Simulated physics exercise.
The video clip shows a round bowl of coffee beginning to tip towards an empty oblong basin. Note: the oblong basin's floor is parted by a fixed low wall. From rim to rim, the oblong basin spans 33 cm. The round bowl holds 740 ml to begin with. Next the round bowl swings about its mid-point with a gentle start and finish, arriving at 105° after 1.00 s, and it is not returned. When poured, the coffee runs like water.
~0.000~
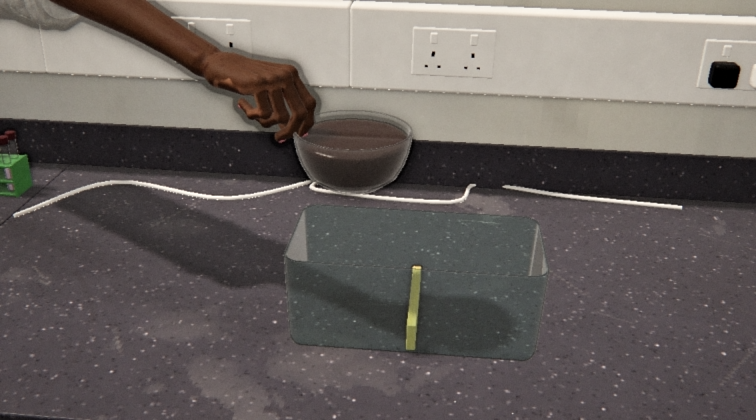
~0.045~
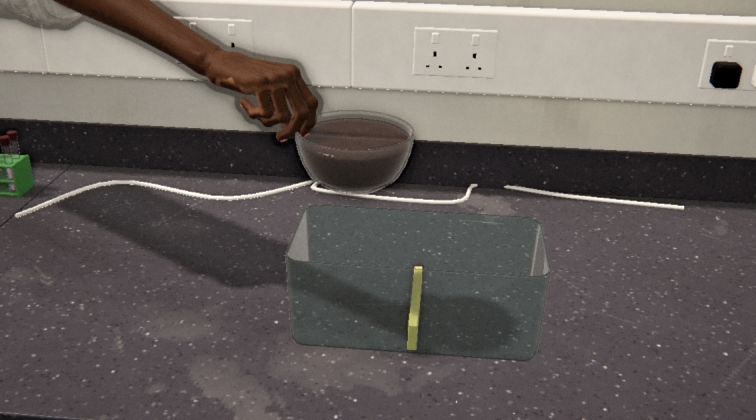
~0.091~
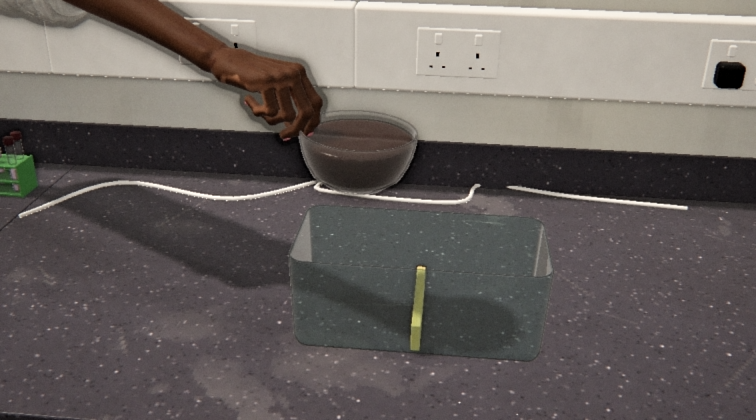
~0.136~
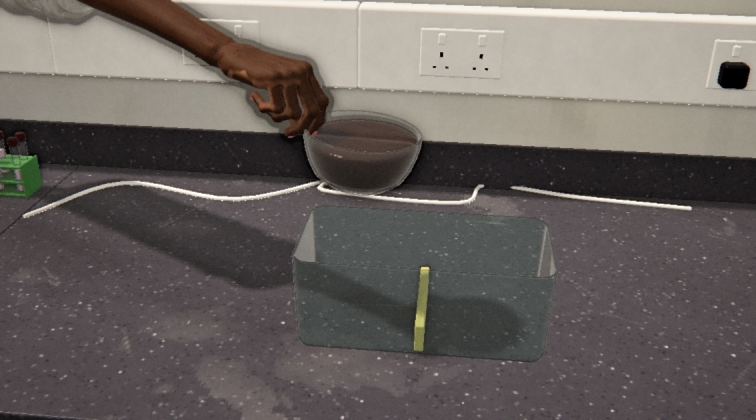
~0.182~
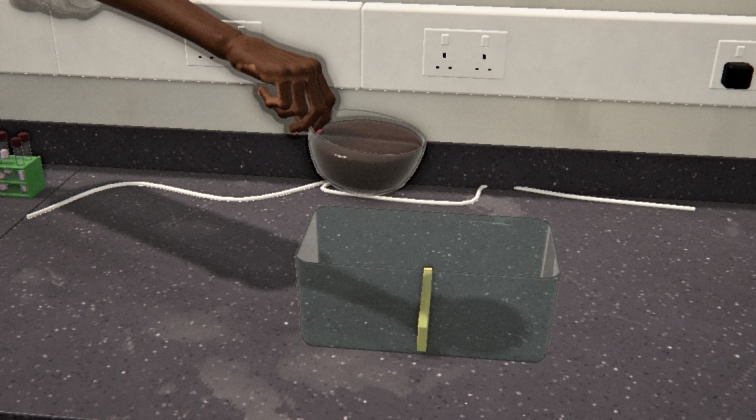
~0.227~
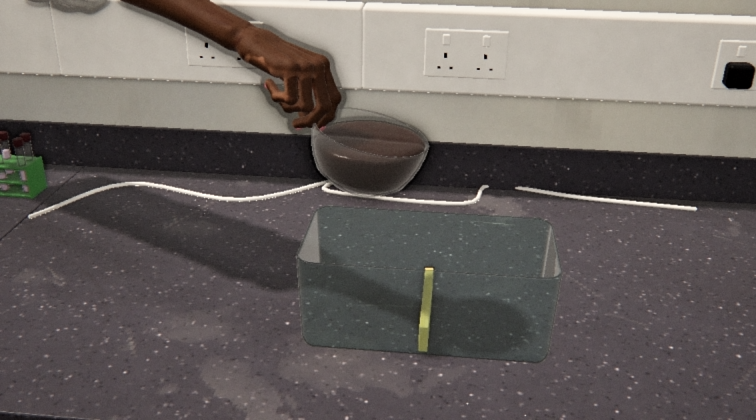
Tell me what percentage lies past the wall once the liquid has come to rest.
Some 84 per cent.
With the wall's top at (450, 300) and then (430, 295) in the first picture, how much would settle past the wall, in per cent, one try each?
In turn about 55 and 75 per cent.
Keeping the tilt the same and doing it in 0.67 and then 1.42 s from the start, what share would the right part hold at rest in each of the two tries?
The first try gives around 80 percent, the second around 90 percent.
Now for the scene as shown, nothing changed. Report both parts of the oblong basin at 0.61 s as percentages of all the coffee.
About 0 % left, 24 % right.
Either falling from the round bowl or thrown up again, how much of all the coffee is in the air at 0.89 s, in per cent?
Close to 4 in every hundred parts.
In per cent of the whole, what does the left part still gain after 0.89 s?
Close to 4% of the whole.
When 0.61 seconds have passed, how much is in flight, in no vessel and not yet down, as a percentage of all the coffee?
34 %.
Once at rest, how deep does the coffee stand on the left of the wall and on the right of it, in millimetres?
Left part about 4 mm deep, right part about 24 mm deep.
After 0.61 s the tilt is 70° and 41 per cent is still to pour, 0 is left of the wall and 25 right of it.
After 0.89 s the tilt is 102° and 2 per cent is still to pour, 12 is left of the wall and 82 right of it.
After 1.18 s the tilt is 105° and 0 per cent is still to pour, 16 is left of the wall and 84 right of it.
After 1.50 s the tilt is 105° and 0 per cent is still to pour, 16 is left of the wall and 84 right of it.
In the end 16 per cent lies left of the wall, 84 right of it and 0 outside.
